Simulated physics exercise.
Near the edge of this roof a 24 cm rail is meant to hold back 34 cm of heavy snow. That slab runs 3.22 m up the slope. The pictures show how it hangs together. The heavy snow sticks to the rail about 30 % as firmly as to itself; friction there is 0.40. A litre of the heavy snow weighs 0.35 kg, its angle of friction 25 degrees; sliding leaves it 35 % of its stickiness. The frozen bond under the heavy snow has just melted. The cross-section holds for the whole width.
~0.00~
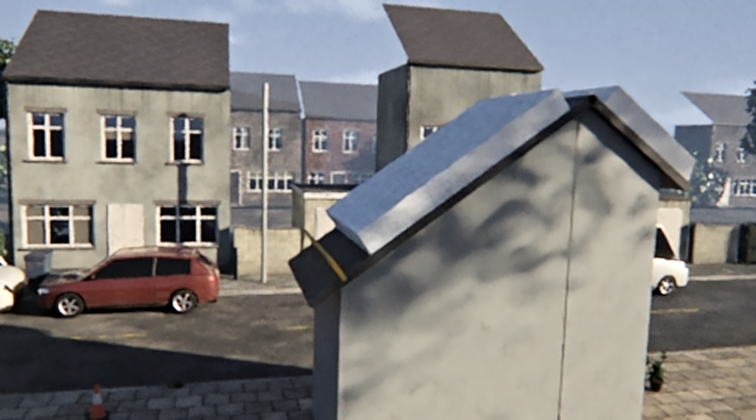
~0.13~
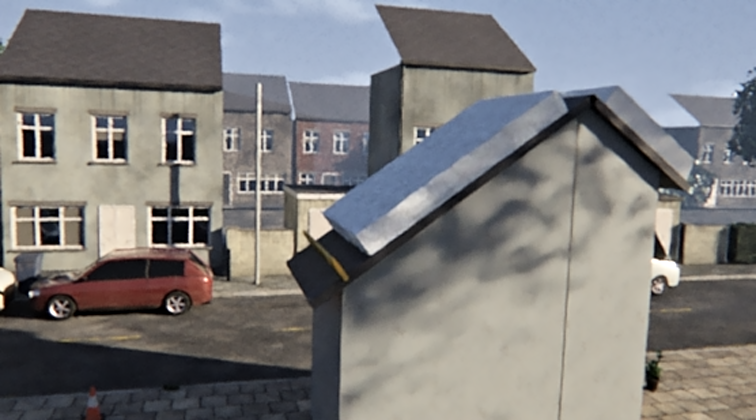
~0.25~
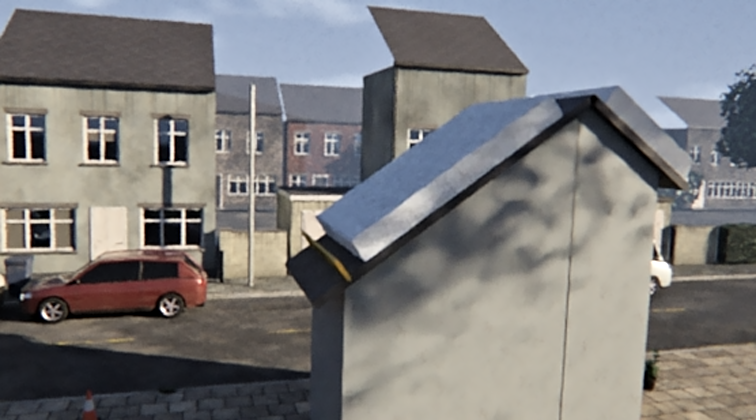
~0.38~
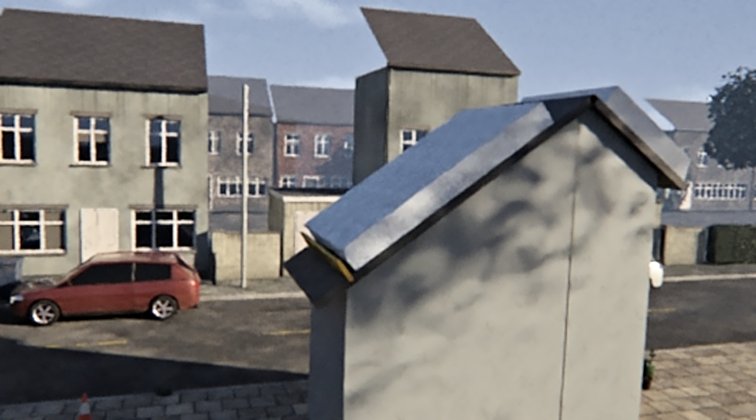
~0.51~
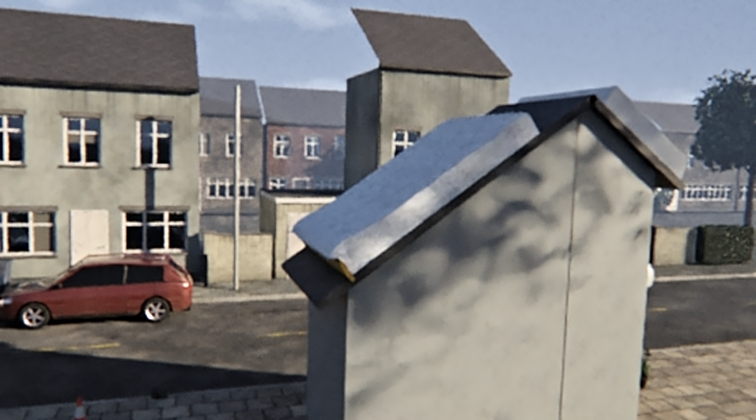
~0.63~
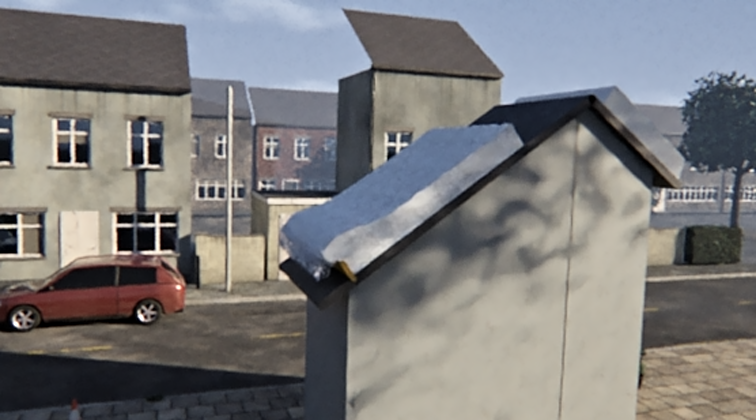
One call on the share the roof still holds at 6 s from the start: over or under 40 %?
It comes out under 40 %.
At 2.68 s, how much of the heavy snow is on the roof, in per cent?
About 25 %.
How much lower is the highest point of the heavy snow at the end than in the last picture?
Some 1.3 m.
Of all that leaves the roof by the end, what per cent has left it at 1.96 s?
Some 90 per cent.
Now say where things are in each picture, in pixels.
In the first picture, foremost bit of the heavy snow at (358, 236).
In the second picture, foremost bit of the heavy snow at (358, 238), its middle shifted 4.2 cm.
In the third picture, foremost bit of the heavy snow at (353, 243), its middle shifted 15 cm.
In the fourth picture, foremost bit of the heavy snow at (343, 252), its middle shifted 33 cm, 1 % of it past the rail, in one piece.
In the fifth picture, foremost bit of the heavy snow at (330, 255), its middle shifted 55 cm, 6 % of it past the rail, in one piece.
In the sixth picture, foremost bit of the heavy snow at (317, 276), its middle shifted 80 cm, 12 % of it past the rail, cracking.
After 1.24 s, 61 % of the snow is on the roof.
After 1.96 s, 29 % of the snow is on the roof.
After 2.68 s, 25 % of the snow is on the roof.
After 3.40 s, 25 % of the snow is on the roof.
After 6.00 s, 24 % of the snow is on the roof.
